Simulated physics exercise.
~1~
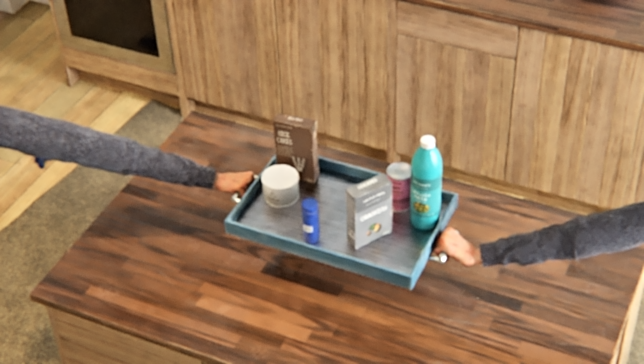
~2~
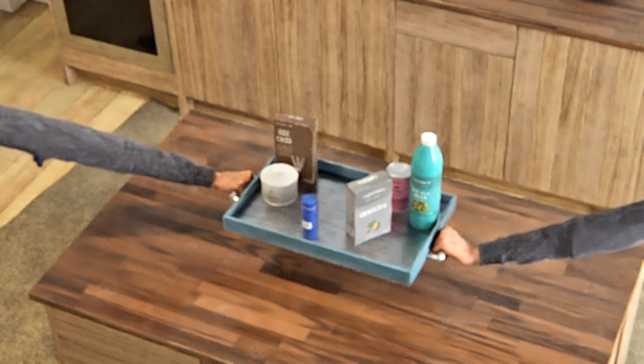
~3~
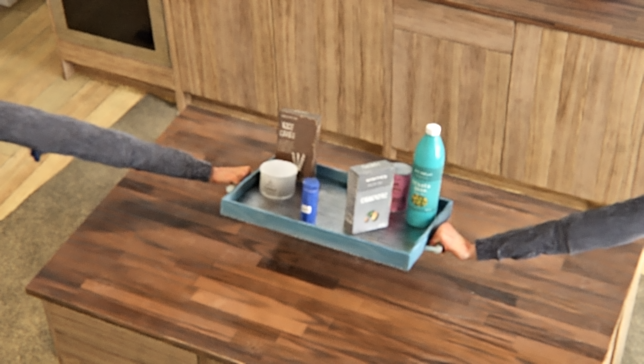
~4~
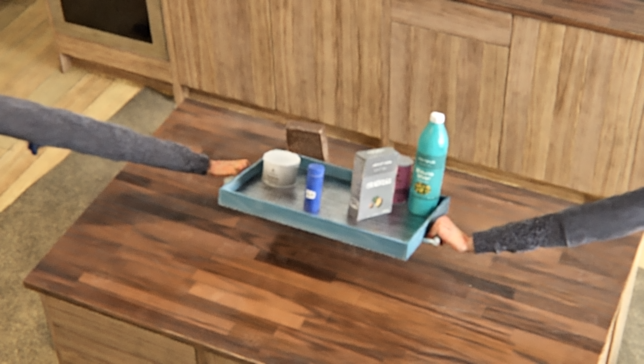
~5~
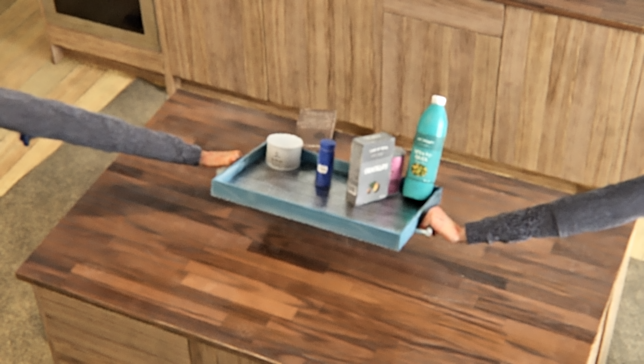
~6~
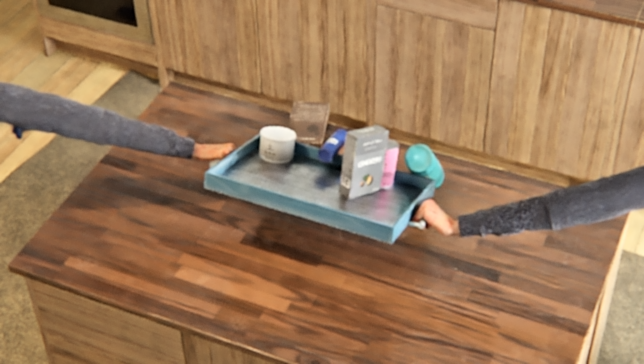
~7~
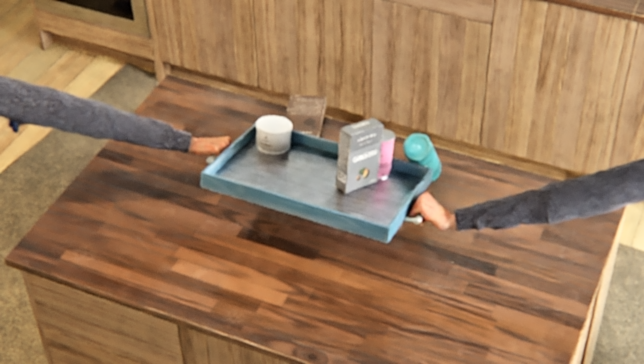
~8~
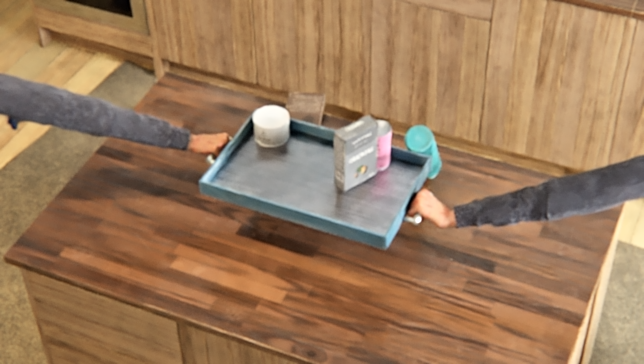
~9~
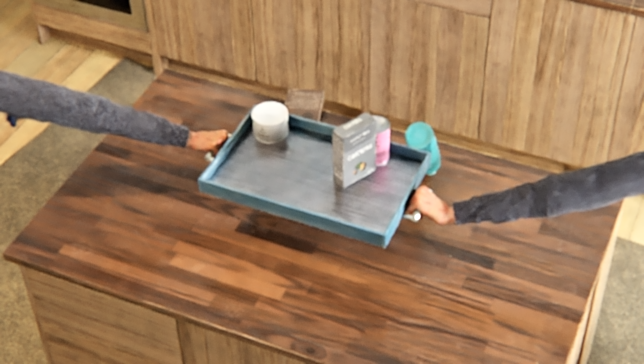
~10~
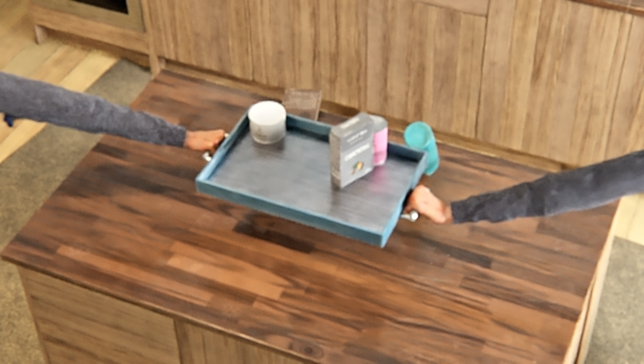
Two hands in dark grey sleeves hold a blue-rimmed tray above a wooden counter, seen from above with wooden cabinets behind. On it stand a white tub and brown packet at left, a small blue shaker near the middle, and a grey packet, pink tin and tall turquoise bottle at right. The tray tilts down at its far edge, and the brown packet topples off the back. The turquoise bottle tips over the same edge, and the blue shaker follows. The tray levels again, still held, with the tub, grey packet and pink tin left on it.
